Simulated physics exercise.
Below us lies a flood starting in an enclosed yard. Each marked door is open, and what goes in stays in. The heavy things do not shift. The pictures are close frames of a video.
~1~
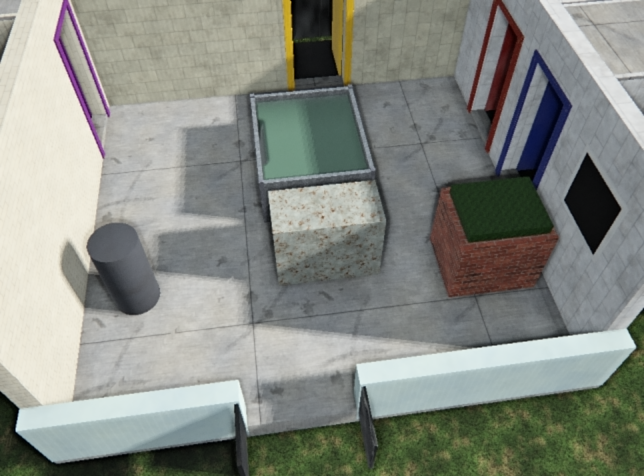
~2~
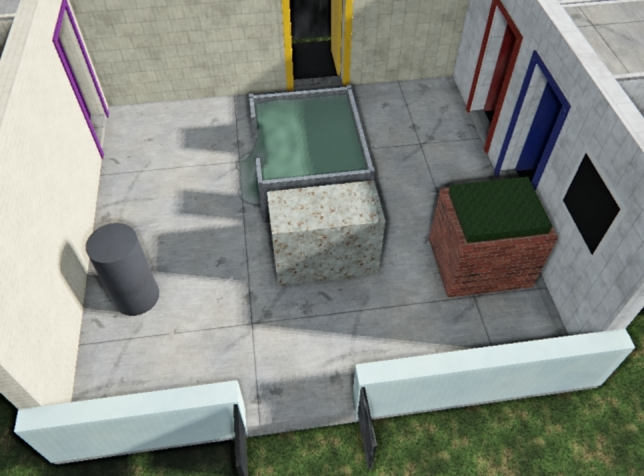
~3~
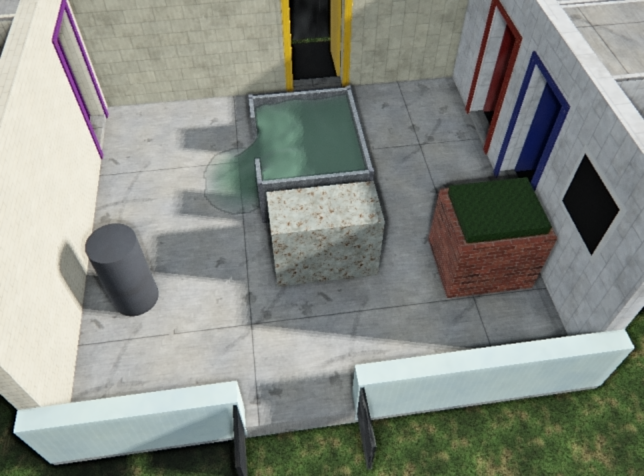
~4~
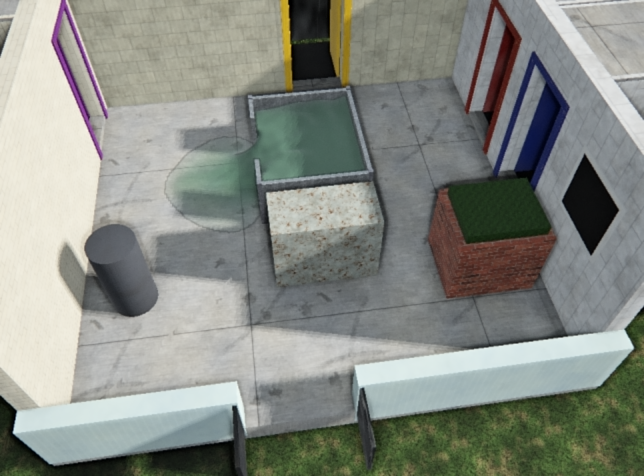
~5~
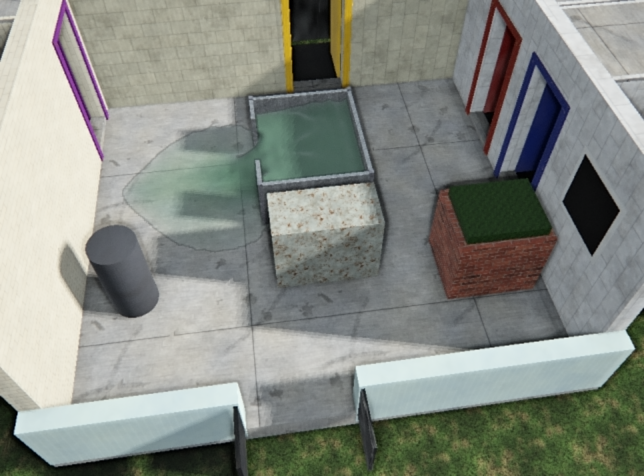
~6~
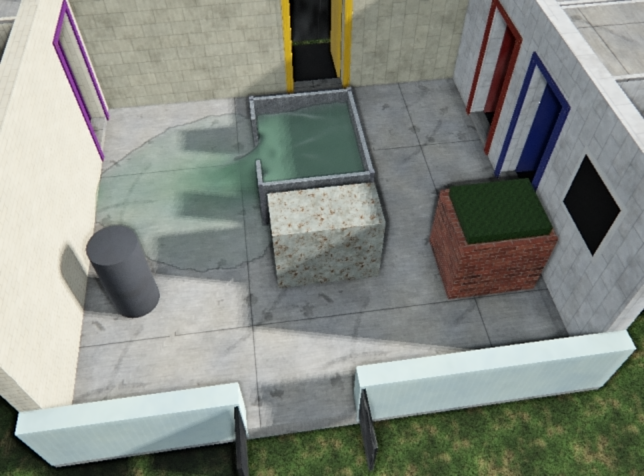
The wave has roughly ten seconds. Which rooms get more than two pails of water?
In the end: The blue door holds within the limit; the red door holds within the limit; the yellow door holds within the limit; the purple door floods.
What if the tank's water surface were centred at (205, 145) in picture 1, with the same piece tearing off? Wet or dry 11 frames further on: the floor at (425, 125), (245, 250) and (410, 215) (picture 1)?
In turn: Clear, covered, clear.
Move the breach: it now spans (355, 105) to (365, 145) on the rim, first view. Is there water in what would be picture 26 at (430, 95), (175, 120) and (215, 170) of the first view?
One after the other: Under water, free of water, clear.
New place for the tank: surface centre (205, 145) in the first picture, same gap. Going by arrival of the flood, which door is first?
The purple door.
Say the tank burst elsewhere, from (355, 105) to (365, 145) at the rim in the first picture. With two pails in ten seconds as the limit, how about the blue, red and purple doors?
One by one: Blue door passes that mark; red door lets more in; purple door keeps below it.
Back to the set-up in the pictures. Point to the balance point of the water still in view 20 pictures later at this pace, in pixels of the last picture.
Near (211, 203).
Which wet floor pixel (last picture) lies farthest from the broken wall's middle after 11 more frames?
I would point to (70, 433).
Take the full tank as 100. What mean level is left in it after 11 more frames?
I make it 46 per cent.
A moment on, water covers 30 % of the floor; the blue door not reached, the red door not reached, the yellow door not reached, the purple door under two buckets in.
Next, water covers 35 % of the floor; the blue door not reached, the red door not reached, the yellow door not reached, the purple door over two buckets in.
Then, water covers 45 % of the floor; the blue door not reached, the red door not reached, the yellow door not reached, the purple door far over two buckets in.
Later, water covers 80 % of the floor; the blue door not reached, the red door wet at the sill, nothing in, the yellow door wet at the sill, nothing in, the purple door far over two buckets in.
In the end, water covers 95 % of the floor; the blue door wet at the sill, nothing in, the red door under two buckets in, the yellow door wet at the sill, nothing in, the purple door far over two buckets in.
